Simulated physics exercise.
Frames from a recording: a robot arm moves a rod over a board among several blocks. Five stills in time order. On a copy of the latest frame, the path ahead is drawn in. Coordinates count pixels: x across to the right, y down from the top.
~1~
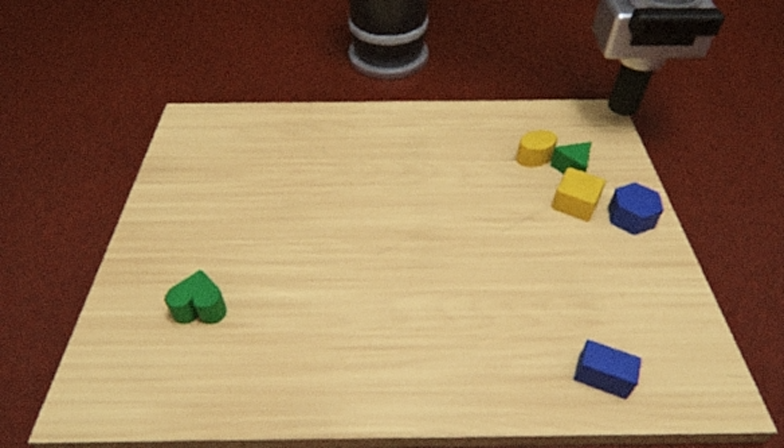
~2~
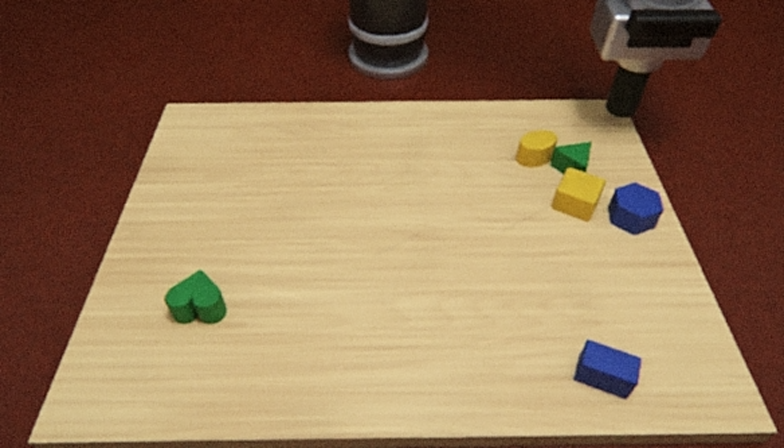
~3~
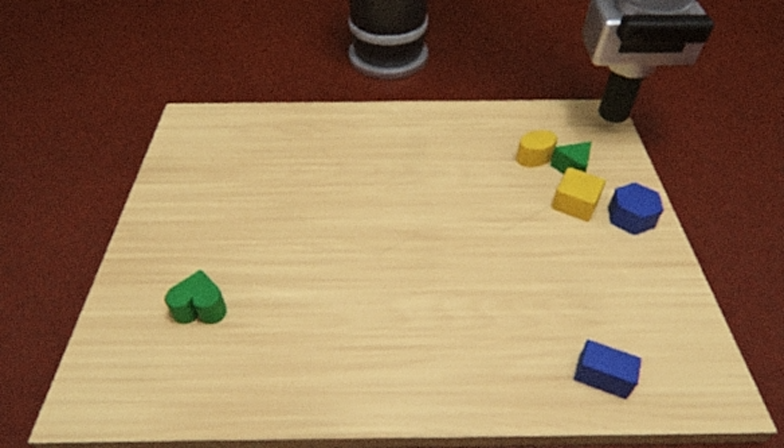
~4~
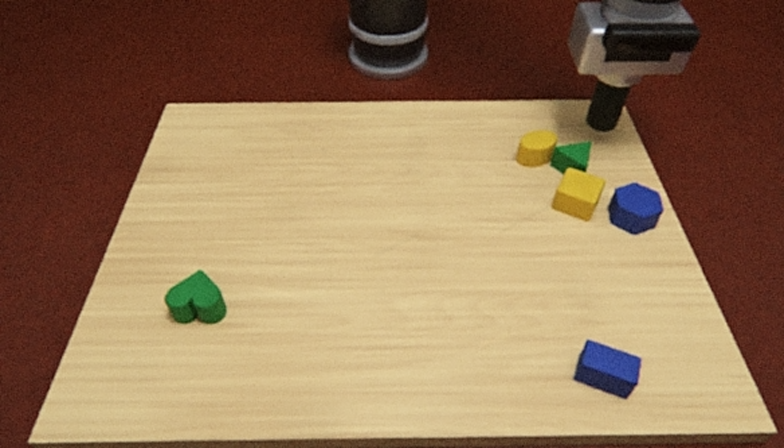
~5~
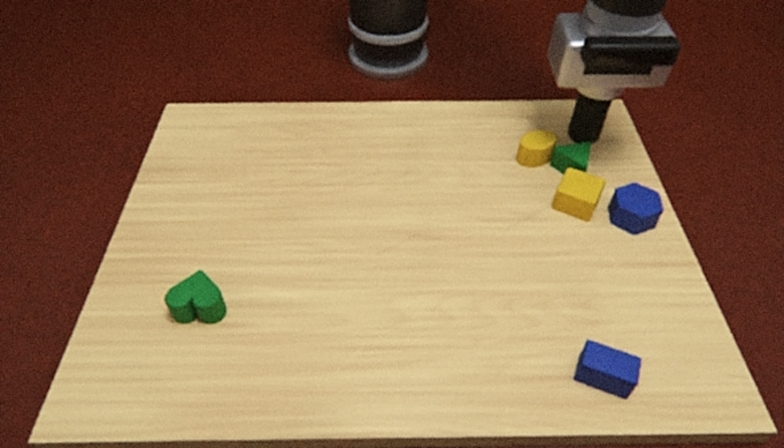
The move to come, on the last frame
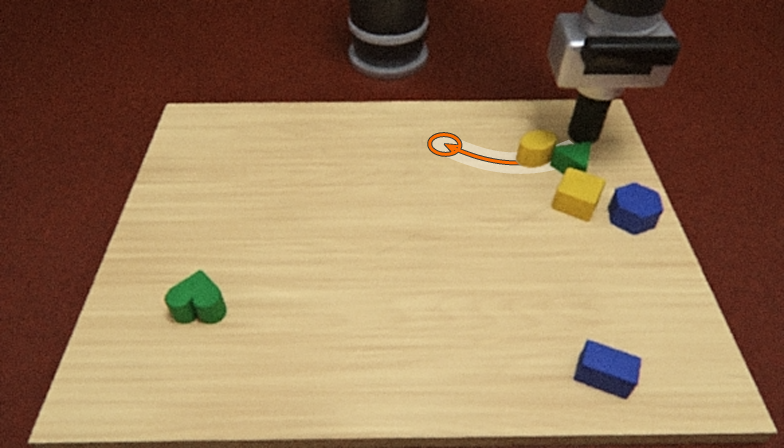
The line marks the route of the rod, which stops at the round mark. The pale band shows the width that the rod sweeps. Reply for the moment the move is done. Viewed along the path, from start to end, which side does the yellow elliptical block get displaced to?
To the path's left.
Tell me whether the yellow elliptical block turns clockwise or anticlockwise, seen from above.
The answer is counter-clockwise.
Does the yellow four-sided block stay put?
My answer is yes.
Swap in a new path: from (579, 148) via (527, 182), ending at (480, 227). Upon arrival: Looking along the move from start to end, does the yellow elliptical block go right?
Yes, that is how it ends up.
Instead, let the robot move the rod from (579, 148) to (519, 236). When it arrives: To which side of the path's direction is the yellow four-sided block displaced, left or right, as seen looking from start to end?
Seen from start to end, it moves left.
The line goes from (579, 148) over (538, 161) and (489, 160) to (445, 144).
On the path given first. One third of the way, rod (541, 149); yellow elliptical block (506, 144), turned 15° clockwise; green triangle (578, 156).
Two thirds of the way, rod (491, 147); yellow elliptical block (457, 145); green triangle (578, 156).
At the end, rod (446, 132); yellow elliptical block (430, 144), turned 70° anticlockwise; green triangle (578, 156); yellow four-sided block unmoved.
